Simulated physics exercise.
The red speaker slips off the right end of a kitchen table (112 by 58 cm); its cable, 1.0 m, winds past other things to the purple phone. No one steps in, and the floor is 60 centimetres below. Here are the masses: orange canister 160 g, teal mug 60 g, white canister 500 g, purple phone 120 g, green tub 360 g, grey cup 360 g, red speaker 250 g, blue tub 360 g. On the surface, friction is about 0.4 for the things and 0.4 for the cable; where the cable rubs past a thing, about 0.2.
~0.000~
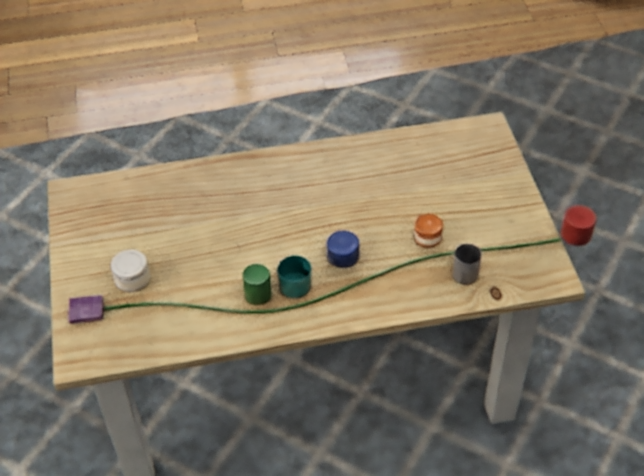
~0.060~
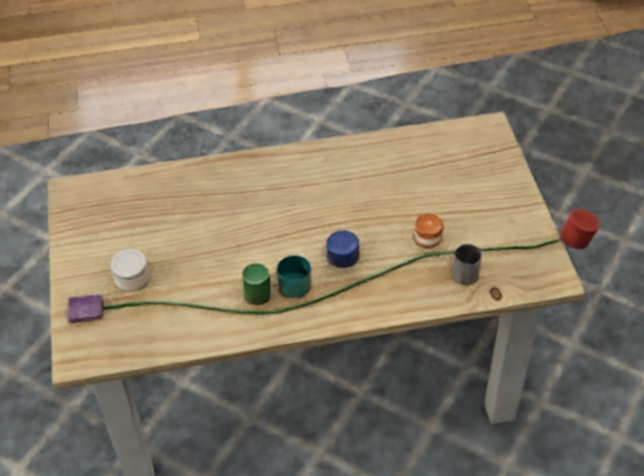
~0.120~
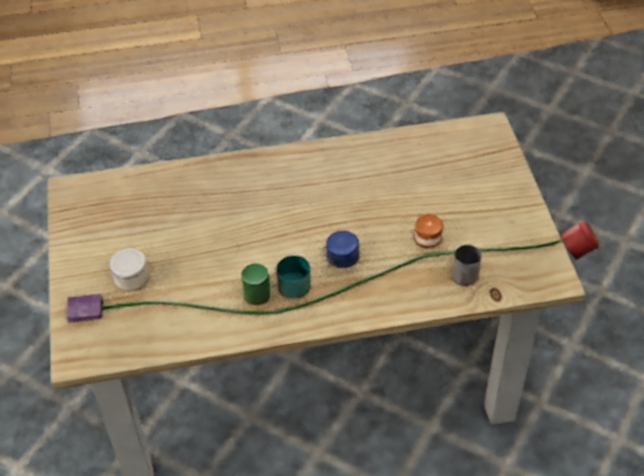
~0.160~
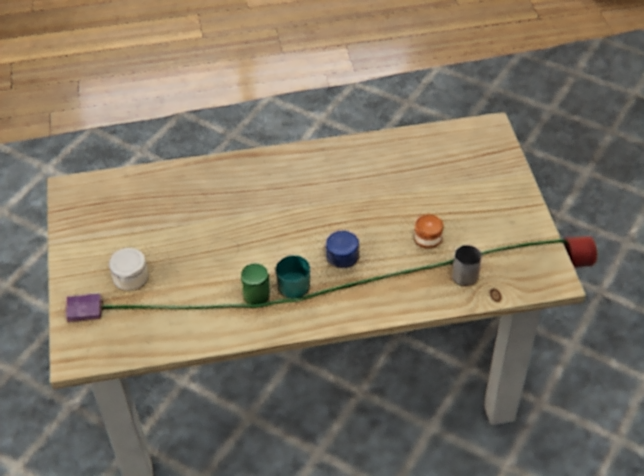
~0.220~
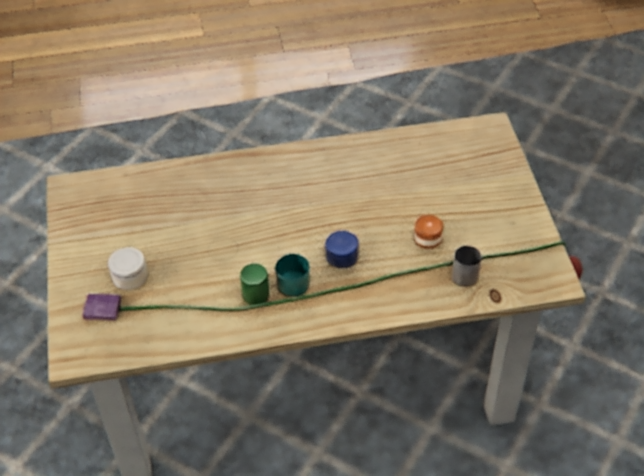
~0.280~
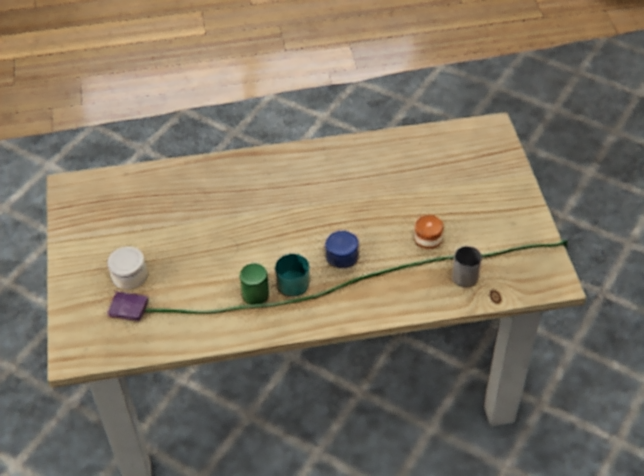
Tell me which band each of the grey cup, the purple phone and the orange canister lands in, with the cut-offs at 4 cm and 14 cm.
As I see it, the grey cup goes only a little. The purple phone goes far. The orange canister goes only a little.
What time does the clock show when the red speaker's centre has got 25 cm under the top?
Roughly 0.42 s.
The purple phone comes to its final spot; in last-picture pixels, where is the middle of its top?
Around (357, 308).
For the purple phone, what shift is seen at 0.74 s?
Purple phone: Roughly 45 cm.
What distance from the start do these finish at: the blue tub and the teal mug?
The blue tub ends up 0 cm from where it began, and the teal mug 0 cm.
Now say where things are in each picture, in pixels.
The first frame shows shows, grey cup (468, 253); purple phone (85, 307); orange canister (429, 223); cable runs through (518, 246) (426, 258) (340, 291) (254, 312) (157, 304).
The second frame shows shows, red speaker (582, 220); cable runs through (517, 247) (339, 291) (157, 302).
The third frame shows shows, red speaker (581, 240); cable runs through (517, 248) (339, 291) (156, 302).
The fourth frame shows shows, red speaker (578, 252); cable runs through (526, 245) (343, 287) (156, 307).
The fifth frame shows shows, purple phone (101, 305); red speaker (562, 269); cable runs through (543, 247) (360, 285) (173, 307).
The sixth frame shows shows, grey cup (468, 256); purple phone (127, 304); orange canister (429, 225); cable runs through (565, 244) (381, 272) (199, 312).
After 0.5 s, the cable's tail end at (248, 304); purple phone 31 cm off its start, red speaker over the edge.
After 0.7 s, the cable's tail end at (309, 315); purple phone 45 cm off its start, red speaker over the edge, green tub 2 cm off its start.
After 1.0 s, the cable's tail end at (372, 312); purple phone 57 cm off its start at (354, 309), red speaker over the edge, green tub 2 cm off its start at (262, 270).
After 1.2 s, the cable's tail end at (375, 311); purple phone 58 cm off its start, red speaker over the edge, green tub 2 cm off its start.
After 2.4 s, the cable's tail end at (375, 311); purple phone 58 cm off its start at (357, 308), orange canister 0 cm off its start at (430, 225), grey cup 0 cm off its start at (468, 256), red speaker over the edge.
